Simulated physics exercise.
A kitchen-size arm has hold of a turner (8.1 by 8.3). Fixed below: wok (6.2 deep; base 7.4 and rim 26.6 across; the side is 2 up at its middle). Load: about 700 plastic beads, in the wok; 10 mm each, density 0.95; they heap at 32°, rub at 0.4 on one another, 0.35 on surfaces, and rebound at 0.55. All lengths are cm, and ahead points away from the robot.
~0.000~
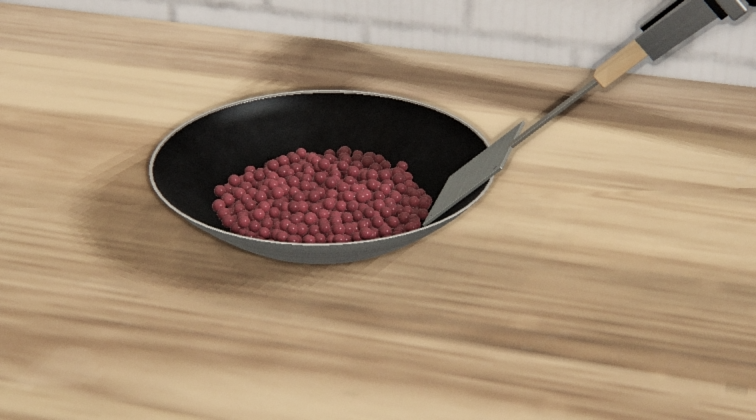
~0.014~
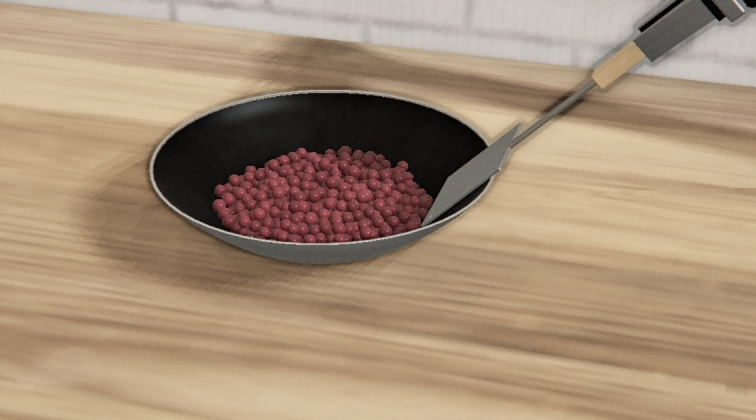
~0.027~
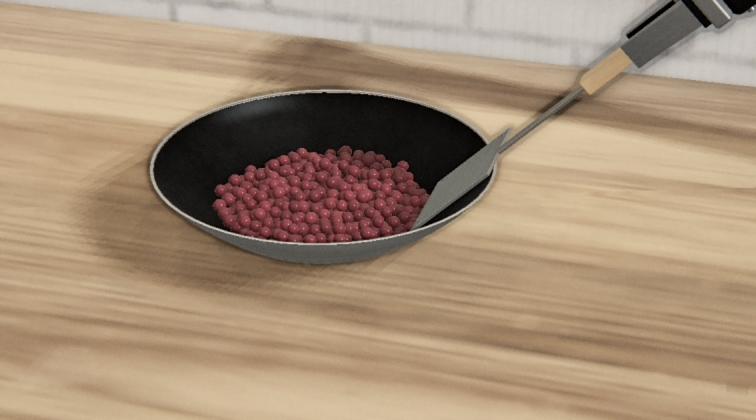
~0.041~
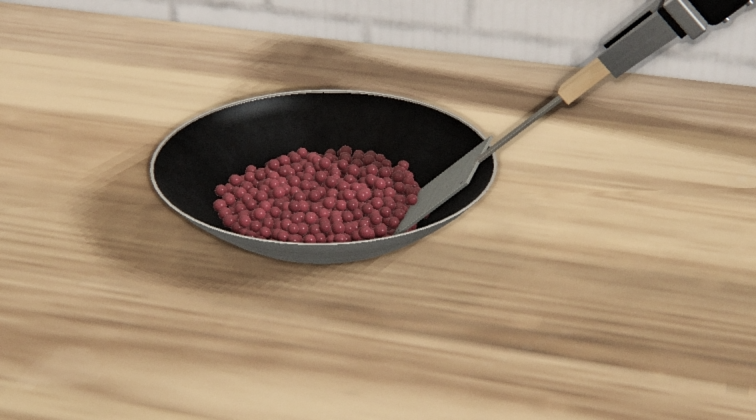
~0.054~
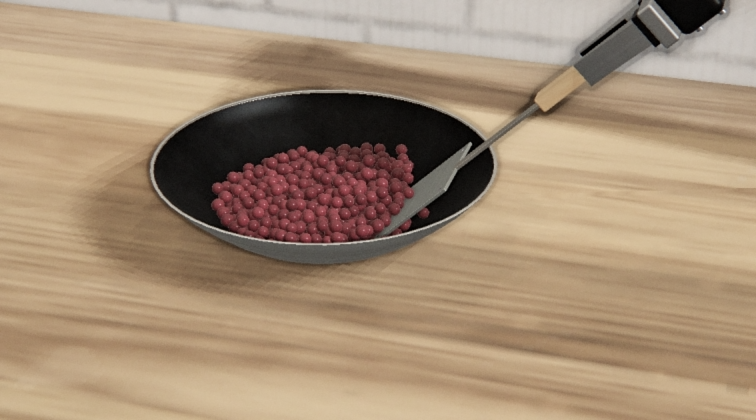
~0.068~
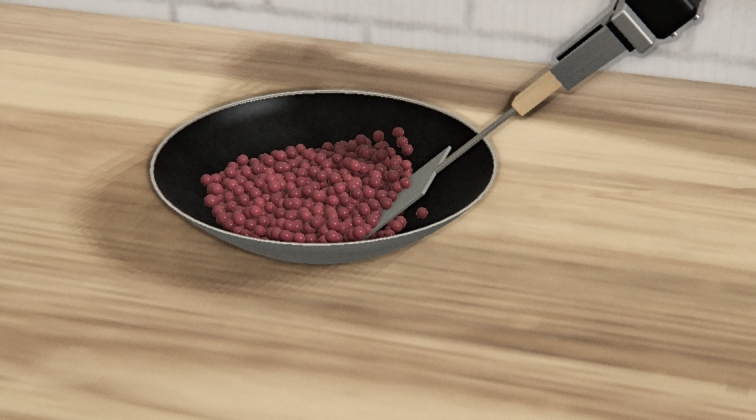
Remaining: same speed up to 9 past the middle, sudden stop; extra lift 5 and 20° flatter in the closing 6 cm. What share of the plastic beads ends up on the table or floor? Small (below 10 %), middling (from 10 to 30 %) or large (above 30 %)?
A large share, above 30 %, ends on the table or floor.
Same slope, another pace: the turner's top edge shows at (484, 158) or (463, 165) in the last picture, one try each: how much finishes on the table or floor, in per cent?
About 20 and 30 per cent.
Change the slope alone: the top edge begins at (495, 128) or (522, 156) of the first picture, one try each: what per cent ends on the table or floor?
About 45 and 45 per cent.
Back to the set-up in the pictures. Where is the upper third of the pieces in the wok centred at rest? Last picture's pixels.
At about (241, 188).
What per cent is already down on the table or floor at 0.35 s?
Some 10 per cent.
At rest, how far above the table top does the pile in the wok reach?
Some 6.0 cm.
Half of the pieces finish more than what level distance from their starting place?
About 7 cm.
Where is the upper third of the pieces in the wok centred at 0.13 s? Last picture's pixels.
Near (267, 159).
After 0.10 s, sloping 45°, highest piece 7 above the table; 695 in the wok.
After 0.13 s, sloping 40°, highest piece 9 above the table; 693 in the wok, 2 on the blade or in flight.
After 0.35 s, sloping 25°, highest piece 20 above the table; 423 in the wok, 77 on the table or floor, 195 on the blade or in flight.
After 1.40 s, sloping 25°, highest piece 6 above the table; 424 in the wok, 271 on the table or floor.
In the end, 424 in the wok, 271 on the table or floor. That is 39 % on the table or floor.
